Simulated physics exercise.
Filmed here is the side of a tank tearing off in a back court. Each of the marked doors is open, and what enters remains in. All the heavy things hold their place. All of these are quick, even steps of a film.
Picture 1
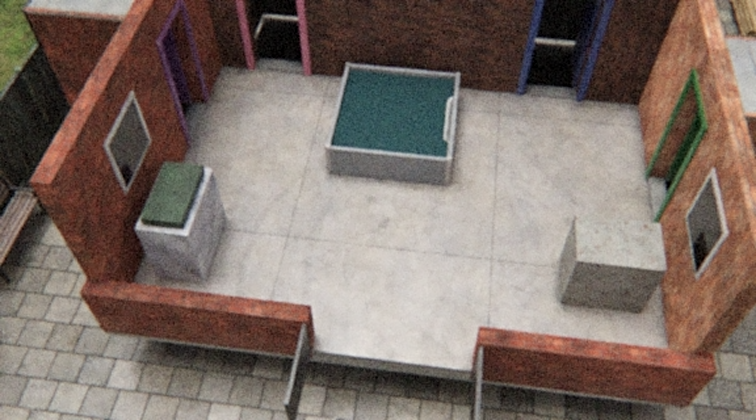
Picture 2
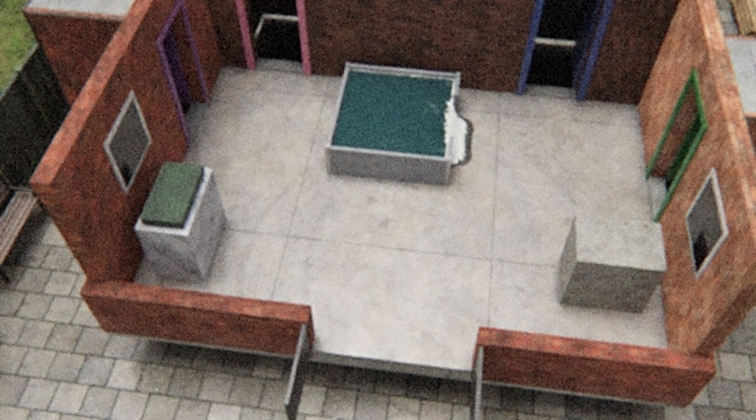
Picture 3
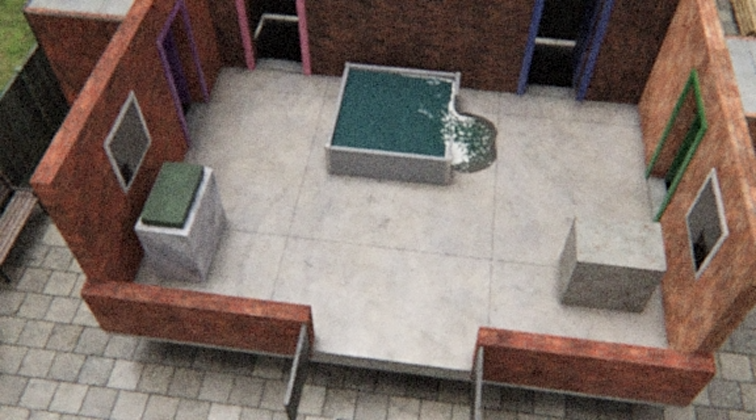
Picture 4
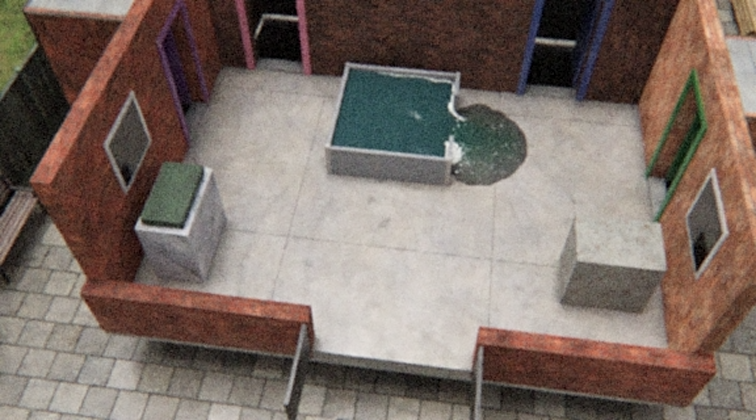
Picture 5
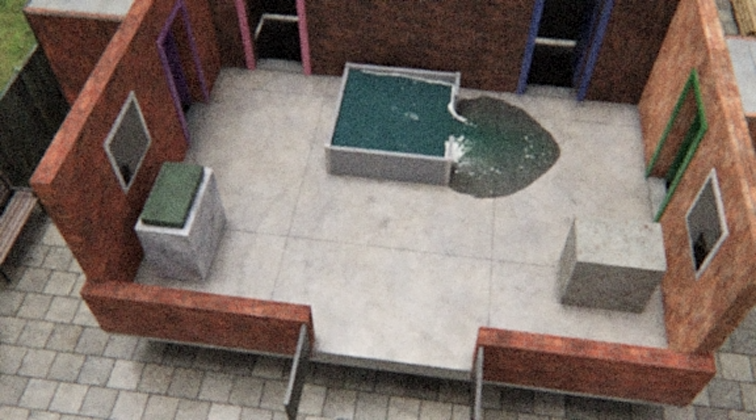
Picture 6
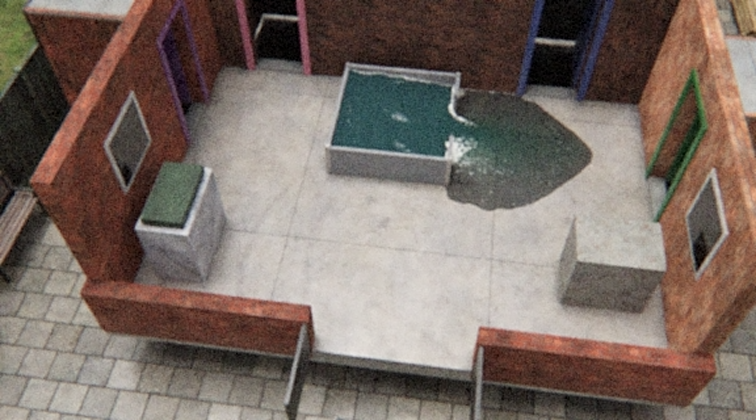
Water in an open tank pours out through a gap torn in its right side, and a dark, foam-flecked sheet spreads rightward across the pale floor of a brick-walled court, widening steadily between the tank and a grey block.
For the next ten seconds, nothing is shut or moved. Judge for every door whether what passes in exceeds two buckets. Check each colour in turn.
Result: Green door: Too much water; purple door: Little enough water; blue door: Too much water; pink door: Little enough water.
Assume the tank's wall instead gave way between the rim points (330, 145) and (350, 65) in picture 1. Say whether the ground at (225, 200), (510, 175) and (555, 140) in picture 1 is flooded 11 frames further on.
Submerged, unwetted, unwetted.
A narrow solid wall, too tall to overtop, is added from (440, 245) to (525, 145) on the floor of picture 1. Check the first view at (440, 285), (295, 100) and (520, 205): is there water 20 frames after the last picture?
In order: Untouched, untouched, untouched.
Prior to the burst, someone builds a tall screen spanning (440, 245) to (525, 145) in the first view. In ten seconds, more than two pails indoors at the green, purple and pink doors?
Taking them in turn, the green door is spared, the purple door is spared and the pink door is spared.
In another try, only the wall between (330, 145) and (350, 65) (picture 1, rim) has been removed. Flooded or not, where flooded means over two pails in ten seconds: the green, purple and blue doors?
Door by door, the green door comes up short, then the purple door crosses the line, then the blue door comes up short.
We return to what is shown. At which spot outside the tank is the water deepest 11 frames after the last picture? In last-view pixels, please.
Close to (620, 111).
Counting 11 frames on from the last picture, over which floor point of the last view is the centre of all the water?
Somewhere around (453, 144) in the last view.
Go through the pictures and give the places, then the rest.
In the first frame, still water in the open tank at (396, 113).
In the second frame, the front is at (459, 163), out from the gap at (450, 134).
In the third frame, the front is at (486, 163), out from the gap at (450, 134).
In the fourth frame, the front is at (520, 158), out from the gap at (450, 134).
In the fifth frame, the front is at (554, 156), out from the gap at (450, 134).
In the sixth frame, the front is at (584, 159), out from the gap at (450, 133).
A moment on, water covers 25 % of the floor; the green door wet at the sill, nothing in, the purple door not reached, the blue door wet at the sill, nothing in, the pink door not reached.
Next, water covers 30 % of the floor; the green door under two buckets in, the purple door not reached, the blue door under two buckets in, the pink door not reached.
Then, water covers 30 % of the floor; the green door over two buckets in, the purple door not reached, the blue door over two buckets in, the pink door not reached.
Later, water covers 50 % of the floor; the green door over two buckets in, the purple door not reached, the blue door far over two buckets in, the pink door not reached.
In the end, water covers 75 % of the floor; the green door over two buckets in, the purple door not reached, the blue door far over two buckets in, the pink door not reached.
